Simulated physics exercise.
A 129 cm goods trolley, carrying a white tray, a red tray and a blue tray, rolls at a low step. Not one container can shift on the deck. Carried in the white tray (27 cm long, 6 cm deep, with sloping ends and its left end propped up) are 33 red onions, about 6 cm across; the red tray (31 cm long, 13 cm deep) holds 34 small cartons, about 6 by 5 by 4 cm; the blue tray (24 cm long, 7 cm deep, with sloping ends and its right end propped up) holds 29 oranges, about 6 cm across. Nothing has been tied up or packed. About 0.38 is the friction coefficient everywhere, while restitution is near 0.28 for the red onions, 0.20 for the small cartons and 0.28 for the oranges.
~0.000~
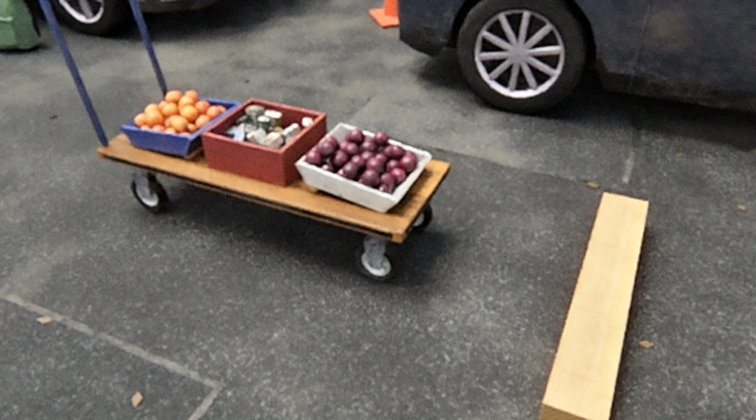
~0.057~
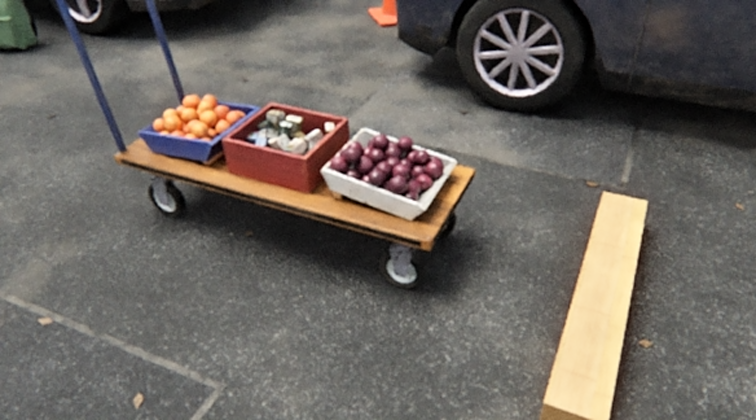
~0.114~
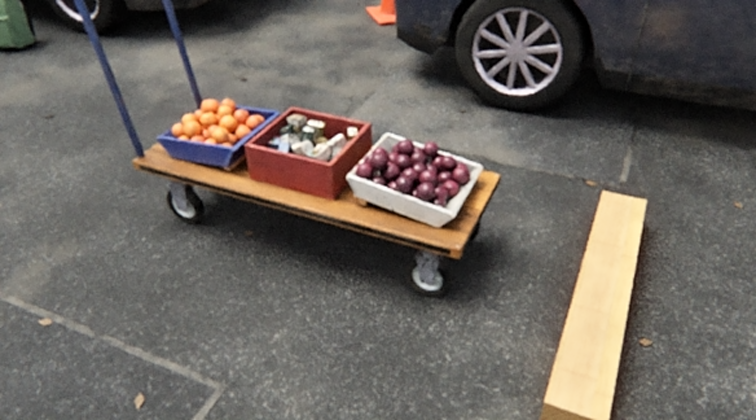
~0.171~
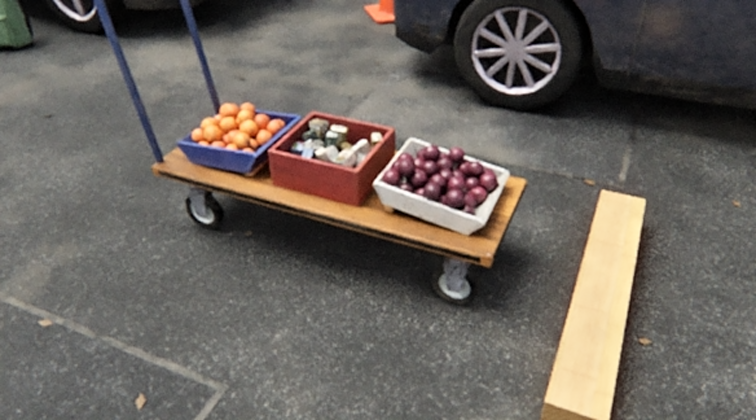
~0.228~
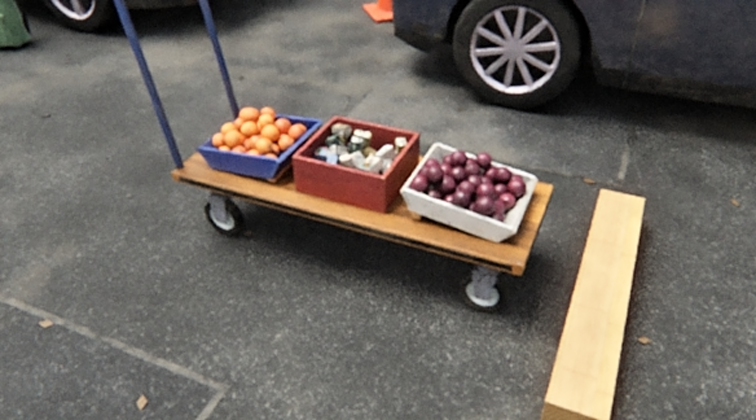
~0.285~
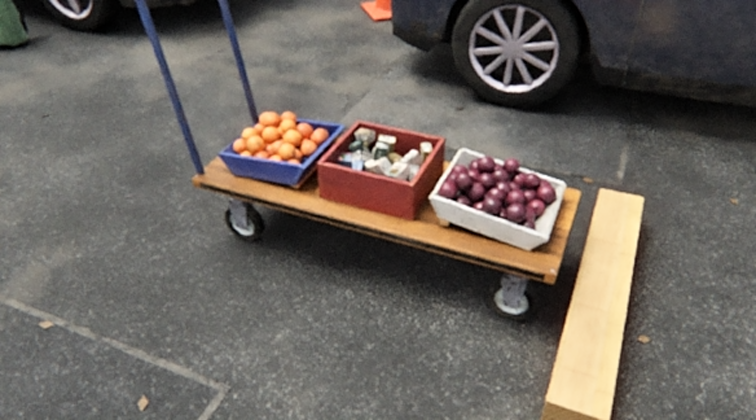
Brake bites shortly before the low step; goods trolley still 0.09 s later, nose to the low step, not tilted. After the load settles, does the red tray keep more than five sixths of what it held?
Yes.
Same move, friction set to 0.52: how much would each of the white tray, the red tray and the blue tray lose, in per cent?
You'd see white tray shed 20 percent, red tray shed 0 percent, and blue tray shed 0 percent.
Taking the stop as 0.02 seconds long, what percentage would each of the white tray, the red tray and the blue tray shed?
White tray 40 %, red tray 0 %, blue tray 10 %.
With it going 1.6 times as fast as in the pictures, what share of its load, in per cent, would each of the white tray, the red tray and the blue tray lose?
In that case the white tray sheds 60 per cent, the red tray 0 per cent and the blue tray 30 per cent.
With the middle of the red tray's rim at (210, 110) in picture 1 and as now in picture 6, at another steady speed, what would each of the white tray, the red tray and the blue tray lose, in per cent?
Then white tray 50, red tray 0, blue tray 20 per cent.
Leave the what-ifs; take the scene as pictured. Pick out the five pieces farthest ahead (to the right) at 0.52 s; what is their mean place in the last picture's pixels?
They're centred near (605, 214).
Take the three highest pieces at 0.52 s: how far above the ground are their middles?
Their middles average near 44 cm high.
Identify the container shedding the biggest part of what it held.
Answer: The white tray.
After 0.30 s, it begins to slow.
After 0.40 s, 0 of 33 out of the white tray, 0 of 34 out of the red tray and 0 of 29 out of the blue tray.
After 0.52 s, 4 of 33 out of the white tray, 0 of 34 out of the red tray and 0 of 29 out of the blue tray.
After 0.75 s, 9 of 33 out of the white tray, 0 of 34 out of the red tray and 0 of 29 out of the blue tray.
When it is over (at 1.25 s), 10 of 33 out of the white tray, 0 of 34 out of the red tray and 0 of 29 out of the blue tray. Asked share, 0 of 34, 0 per cent.
